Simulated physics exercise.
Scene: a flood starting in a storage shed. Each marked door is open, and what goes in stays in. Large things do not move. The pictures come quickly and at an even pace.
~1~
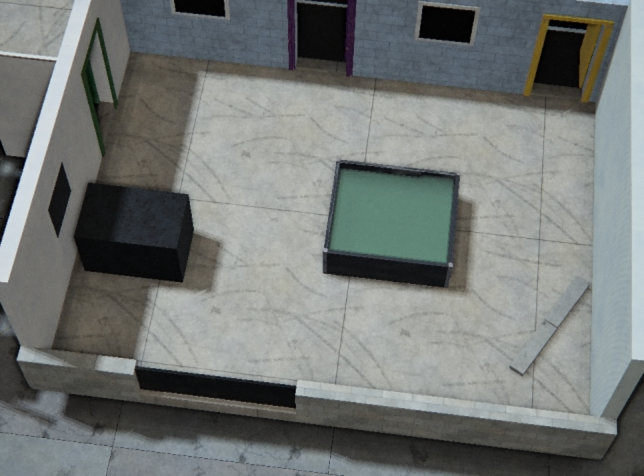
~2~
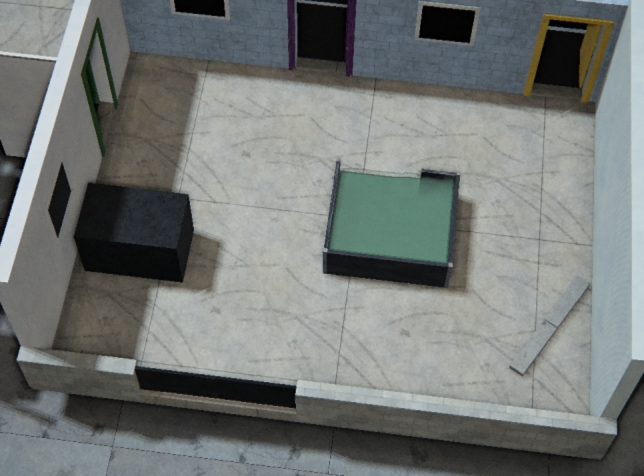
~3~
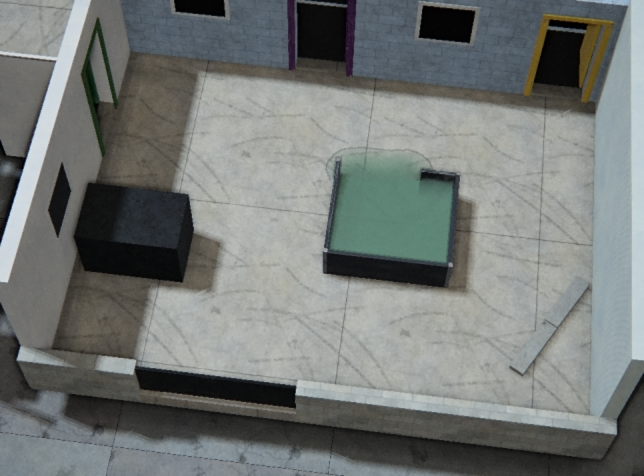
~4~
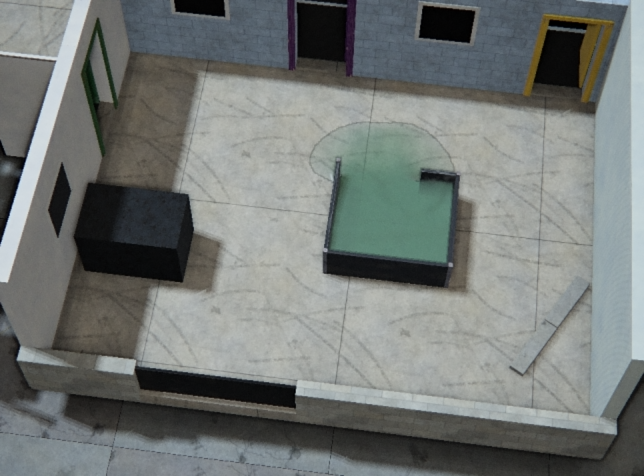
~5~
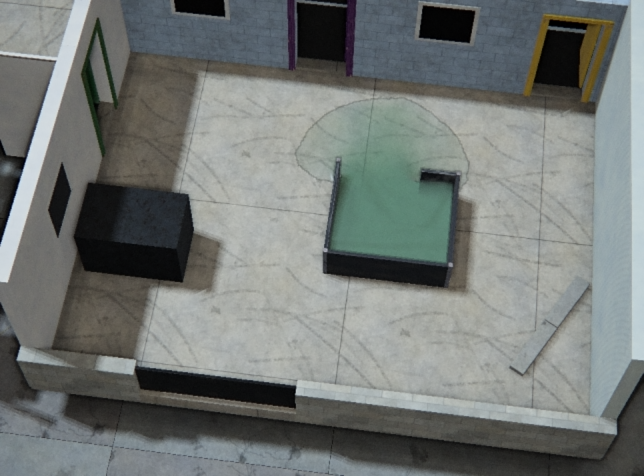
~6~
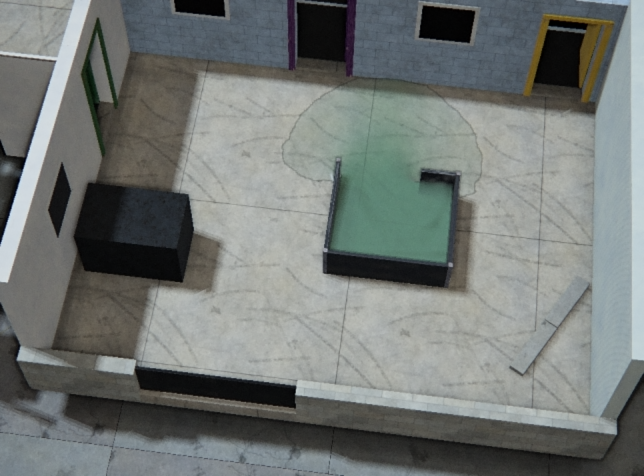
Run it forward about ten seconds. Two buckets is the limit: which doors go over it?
At the end, yellow door: Tops two buckets; purple door: Tops two buckets; green door: Never tops two buckets.
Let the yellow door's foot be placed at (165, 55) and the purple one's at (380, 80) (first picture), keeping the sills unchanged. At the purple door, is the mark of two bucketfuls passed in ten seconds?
Put simply, purple door spills past the mark here.
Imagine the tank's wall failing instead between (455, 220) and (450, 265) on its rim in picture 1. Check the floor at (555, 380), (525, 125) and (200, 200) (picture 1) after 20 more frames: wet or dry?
Submerged, submerged, bone-dry.
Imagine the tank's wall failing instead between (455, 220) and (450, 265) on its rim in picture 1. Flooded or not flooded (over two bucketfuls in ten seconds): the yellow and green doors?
Result - yellow one tops the mark, green one does not reach it.
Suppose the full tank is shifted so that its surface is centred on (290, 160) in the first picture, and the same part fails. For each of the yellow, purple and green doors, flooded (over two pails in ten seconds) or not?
Lab note - yellow door never reaches it; purple door crosses the line; green door never reaches it.
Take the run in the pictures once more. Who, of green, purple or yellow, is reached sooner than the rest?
Soonest: The purple one.
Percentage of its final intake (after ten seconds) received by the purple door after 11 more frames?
I make it 45 per cent.
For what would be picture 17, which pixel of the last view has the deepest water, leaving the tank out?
Look close to (380, 84).
A moment on, water covers 15 % of the floor; the yellow door not reached, the purple door under two buckets in, the green door not reached.
Next, water covers 20 % of the floor; the yellow door wet at the sill, nothing in, the purple door over two buckets in, the green door not reached.
Then, water covers 35 % of the floor; the yellow door under two buckets in, the purple door far over two buckets in, the green door wet at the sill, nothing in.
Later, water covers 55 % of the floor; the yellow door over two buckets in, the purple door far over two buckets in, the green door wet at the sill, nothing in.
In the end, water covers 85 % of the floor; the yellow door over two buckets in, the purple door far over two buckets in, the green door wet at the sill, nothing in.
